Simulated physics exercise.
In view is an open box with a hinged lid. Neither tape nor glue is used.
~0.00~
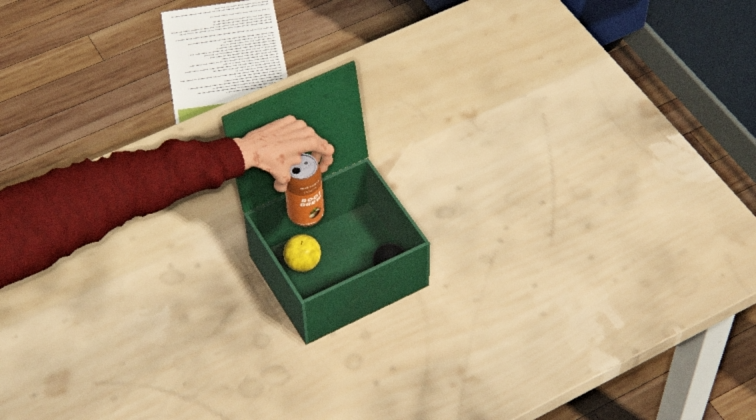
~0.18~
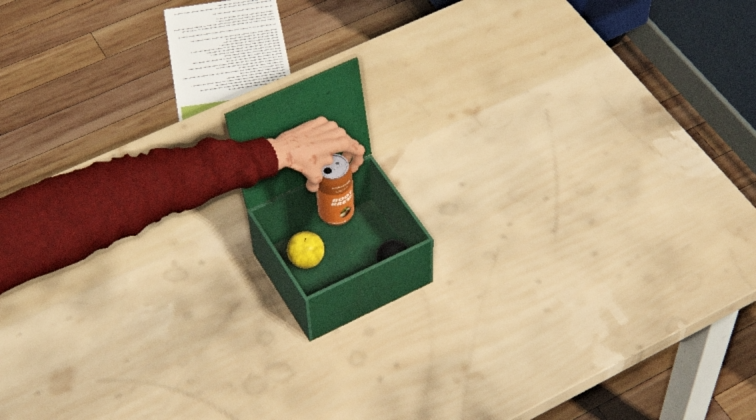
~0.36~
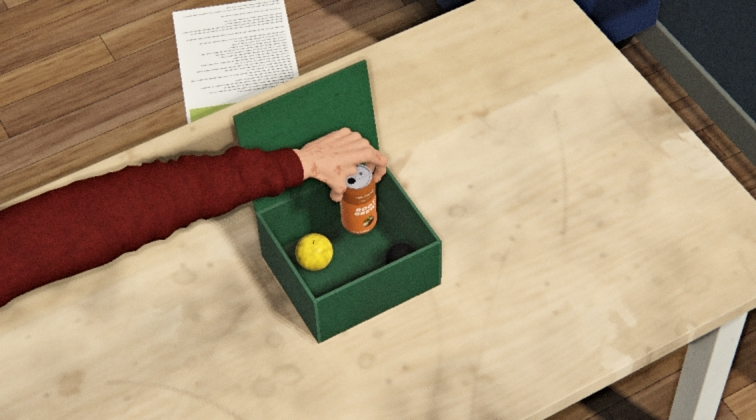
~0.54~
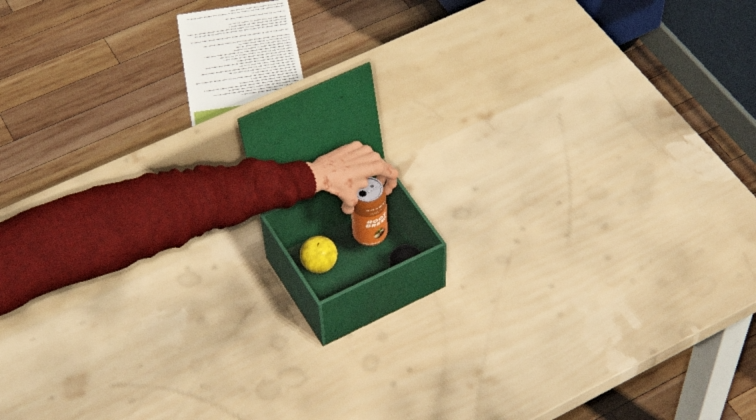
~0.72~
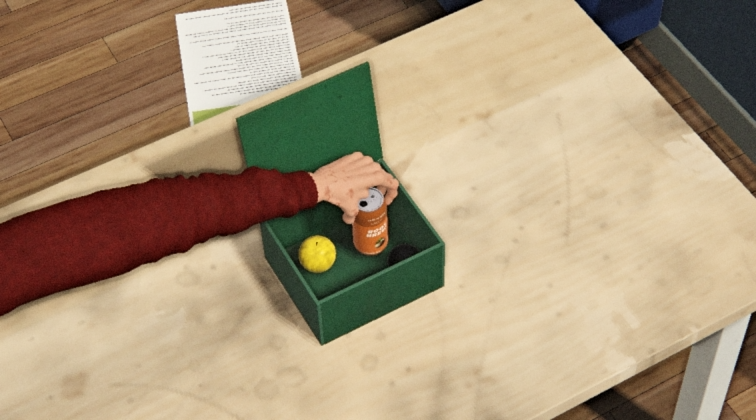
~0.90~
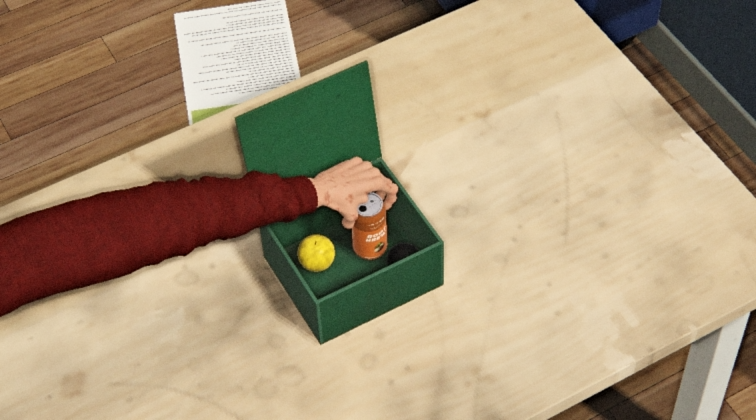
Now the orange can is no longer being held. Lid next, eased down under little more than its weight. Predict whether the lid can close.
Prediction: The lid cannot close.
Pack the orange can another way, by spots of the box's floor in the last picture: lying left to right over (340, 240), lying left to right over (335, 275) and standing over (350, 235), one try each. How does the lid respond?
Going in order, the lid comes down all the way, then comes down all the way, then is left partly open.
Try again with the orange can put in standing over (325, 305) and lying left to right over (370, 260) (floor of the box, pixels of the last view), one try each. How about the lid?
Try 1: Lid not shut; try 2: Lid shut.
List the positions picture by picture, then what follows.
In the first frame, still above its spot; orange can (304, 191).
In the second frame, still above its spot; orange can (335, 191).
In the third frame, still above its spot; orange can (358, 201).
In the fourth frame, still above its spot; orange can (369, 213).
In the fifth frame, still above its spot; orange can (370, 222).
In the sixth frame, put in, still held; orange can (369, 227).
After 2.10 s, lid starting down.
After 2.60 s, lid 52° above the rim.
After 2.90 s, lid 28° above the rim.
In the end (3.5 s), lid 13° above the rim; all 3 unmoved. At the end, from the last picture's camera, orange can near (369, 227).
